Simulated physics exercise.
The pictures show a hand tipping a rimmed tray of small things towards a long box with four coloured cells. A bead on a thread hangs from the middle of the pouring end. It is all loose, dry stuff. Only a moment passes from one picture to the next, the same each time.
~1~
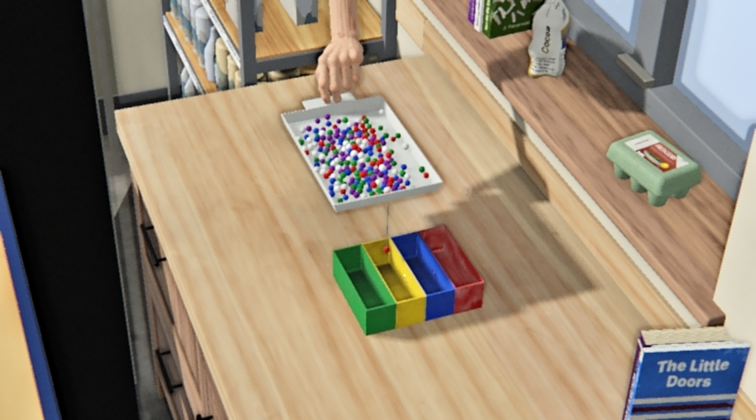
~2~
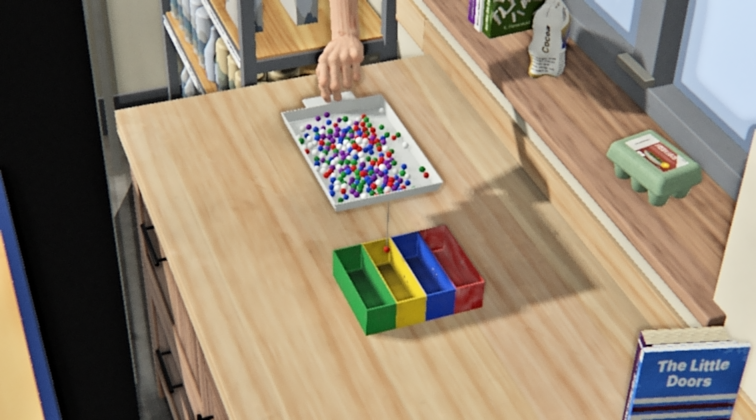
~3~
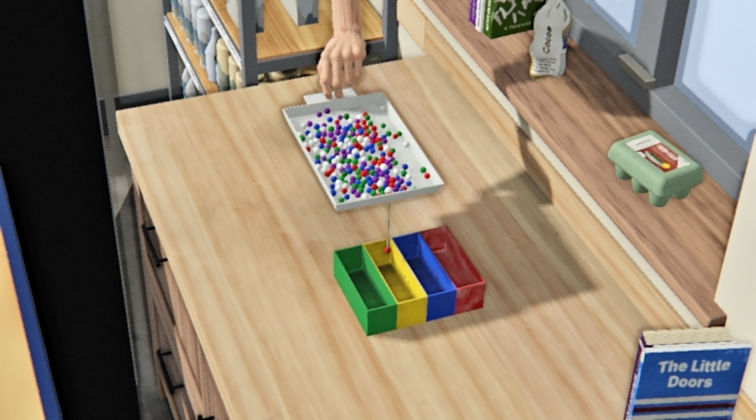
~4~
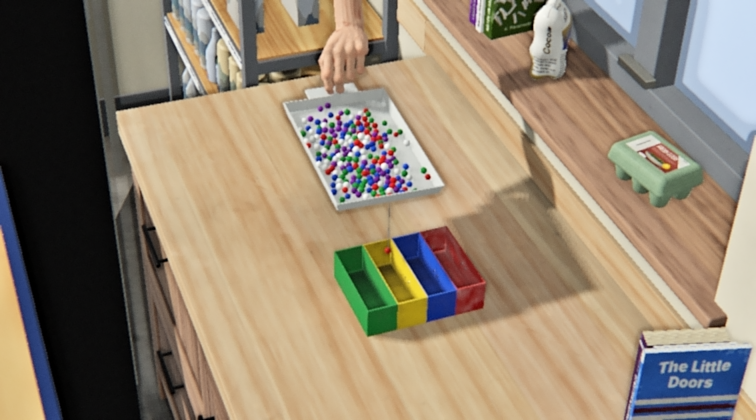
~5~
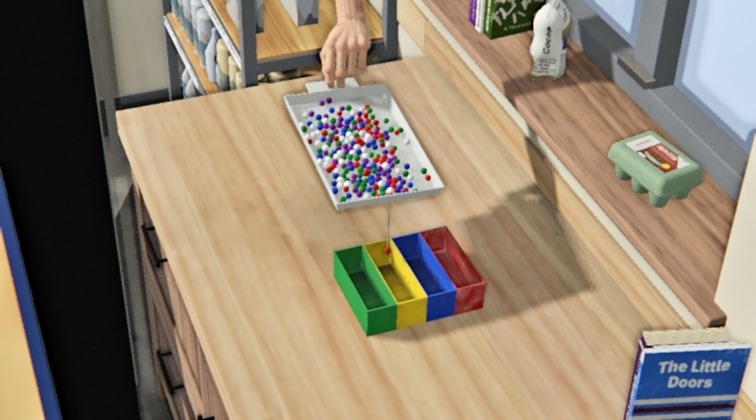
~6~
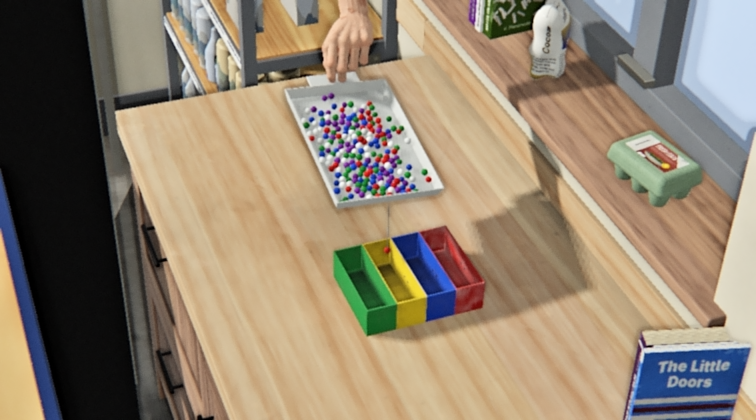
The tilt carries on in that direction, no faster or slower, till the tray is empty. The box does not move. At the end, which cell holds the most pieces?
The red cell gets the most.
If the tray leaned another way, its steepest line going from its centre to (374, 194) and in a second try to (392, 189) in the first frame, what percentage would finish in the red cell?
First some 0, then 30 per cent.
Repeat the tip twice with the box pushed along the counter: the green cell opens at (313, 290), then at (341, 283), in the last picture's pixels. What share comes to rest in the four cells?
Near 10 % and 50 %.
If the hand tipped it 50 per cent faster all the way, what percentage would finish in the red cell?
Roughly 60 in a hundred.
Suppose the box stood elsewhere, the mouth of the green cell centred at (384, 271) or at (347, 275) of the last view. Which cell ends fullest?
At the first place the blue cell, at the second red.
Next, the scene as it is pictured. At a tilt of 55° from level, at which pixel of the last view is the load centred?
Close to (413, 180).
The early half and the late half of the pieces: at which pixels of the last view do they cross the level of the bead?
The first part at (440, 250); the rest at (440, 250).
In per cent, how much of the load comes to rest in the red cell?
Roughly 50 in a hundred.
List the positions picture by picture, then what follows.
The first picture shows corners of the pouring end near (336, 202) and (438, 180), level; middle of the load near (356, 158), round plastic beads; bead on its thread near (387, 250); green cell near (381, 317); yellow cell near (411, 310); blue cell near (440, 302); red cell near (469, 295).
The second picture shows corners of the pouring end near (337, 202) and (438, 181), level; middle of the load near (356, 157).
The third picture shows corners of the pouring end near (338, 202) and (439, 182), tipped barely, lowest at the right corner; middle of the load near (357, 156).
The fourth picture shows corners of the pouring end near (339, 202) and (440, 184), tipped a little, lowest at the right corner; middle of the load near (358, 154).
The fifth picture shows corners of the pouring end near (339, 201) and (440, 185), tipped a little, lowest at the right corner; middle of the load near (359, 152).
The sixth picture shows corners of the pouring end near (339, 200) and (440, 186), tipped a little, lowest at the right corner; middle of the load near (361, 151), the bulk on the move; green cell near (382, 318); yellow cell near (411, 310); blue cell near (441, 303); red cell near (470, 296).
Shortly afterwards, tray tipped steeply; the bulk on the tray; a little in the blue cell; only a few in the red cell; only a few in the yellow cell; a little falling or outside the box.
Next, tray tipped right over; only a few on the tray; near half in the red cell; near a third in the blue cell; only a few in the yellow cell; only a few in the green cell; a little falling or outside the box.
Some moments later, tray tipped past a quarter turn; near half in the red cell; near a third in the blue cell; only a few in the yellow cell; only a few in the green cell; a little falling or outside the box.
In the end, tray tipped past a quarter turn; near half in the red cell; near a third in the blue cell; only a few in the yellow cell; only a few in the green cell; a little outside the box.
